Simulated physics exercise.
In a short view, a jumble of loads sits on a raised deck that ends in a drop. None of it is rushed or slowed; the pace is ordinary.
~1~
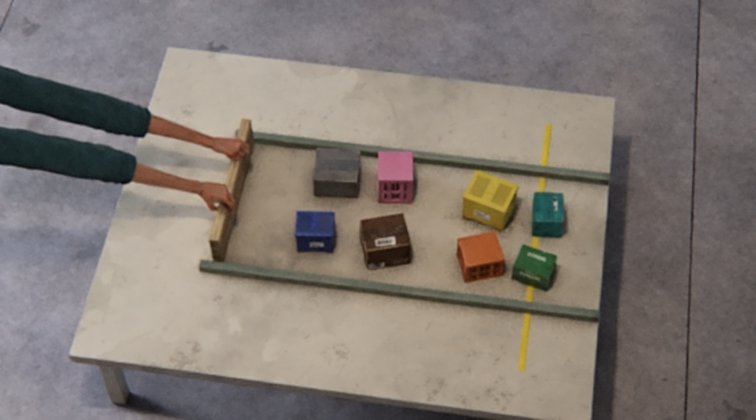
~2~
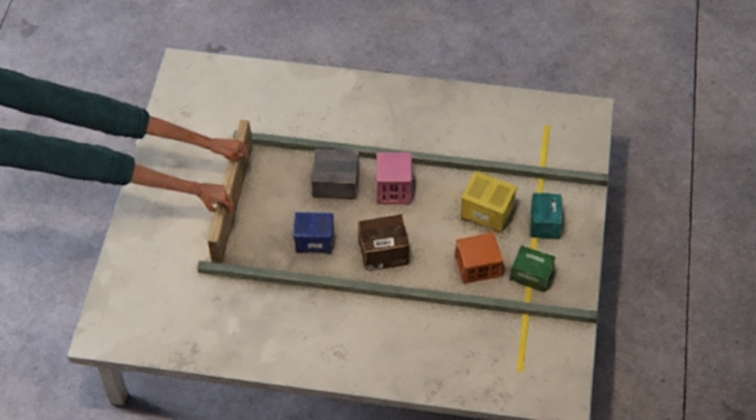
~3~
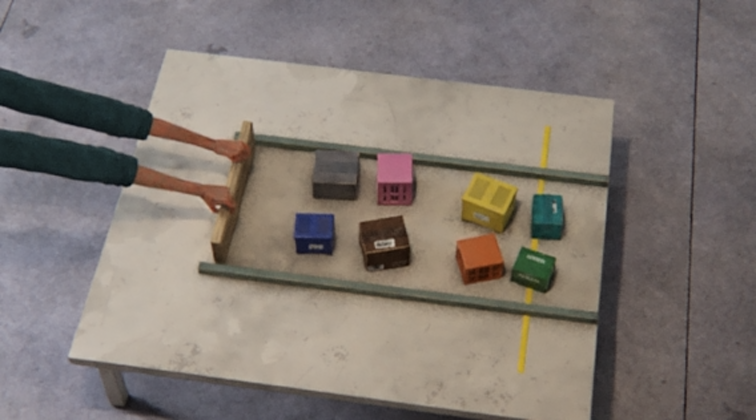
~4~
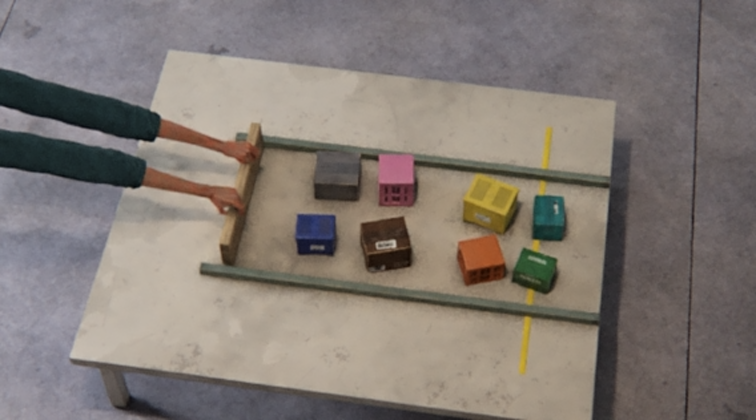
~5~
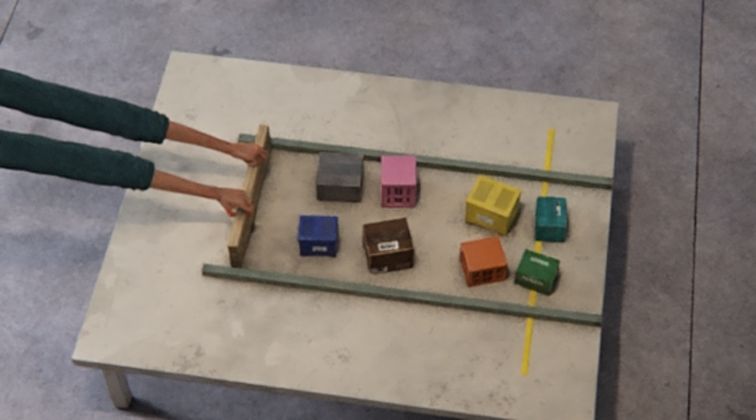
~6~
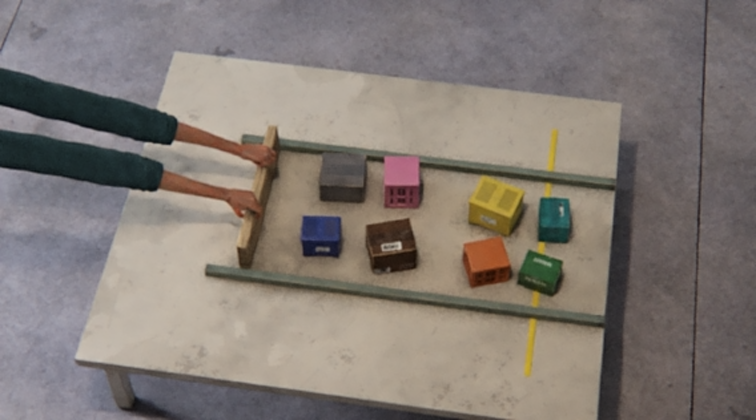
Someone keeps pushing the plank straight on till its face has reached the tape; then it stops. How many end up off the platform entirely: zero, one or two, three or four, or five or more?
Three or four.
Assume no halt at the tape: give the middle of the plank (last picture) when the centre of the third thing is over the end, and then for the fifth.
(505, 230) and (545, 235).
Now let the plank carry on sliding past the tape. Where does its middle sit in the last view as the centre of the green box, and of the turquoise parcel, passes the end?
I reckon its middle sits around (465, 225) and then around (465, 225).
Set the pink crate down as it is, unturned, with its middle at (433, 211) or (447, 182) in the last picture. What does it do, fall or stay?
The pink crate is safe at the first spot and is safe at the second.
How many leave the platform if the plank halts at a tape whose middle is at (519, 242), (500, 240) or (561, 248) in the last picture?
Respectively 4, 2 and 6.
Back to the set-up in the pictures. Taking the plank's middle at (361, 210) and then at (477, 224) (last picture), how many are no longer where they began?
Note: First position 4; second position 8.
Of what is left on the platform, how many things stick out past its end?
I'd put it at 2.
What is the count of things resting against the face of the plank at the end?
Count: 2.
Soon after, none off yet; turquoise parcel at rest near (554, 220); green box at rest near (540, 273); yellow tote at rest near (496, 206).
Then, none off yet; turquoise parcel moved about its own width near (587, 223); green box moved about its own width near (581, 275); yellow tote moved about its own width near (550, 212).
By the end, the number that fall off is three or four; fallen, orange crate, yellow tote, green box and turquoise parcel.
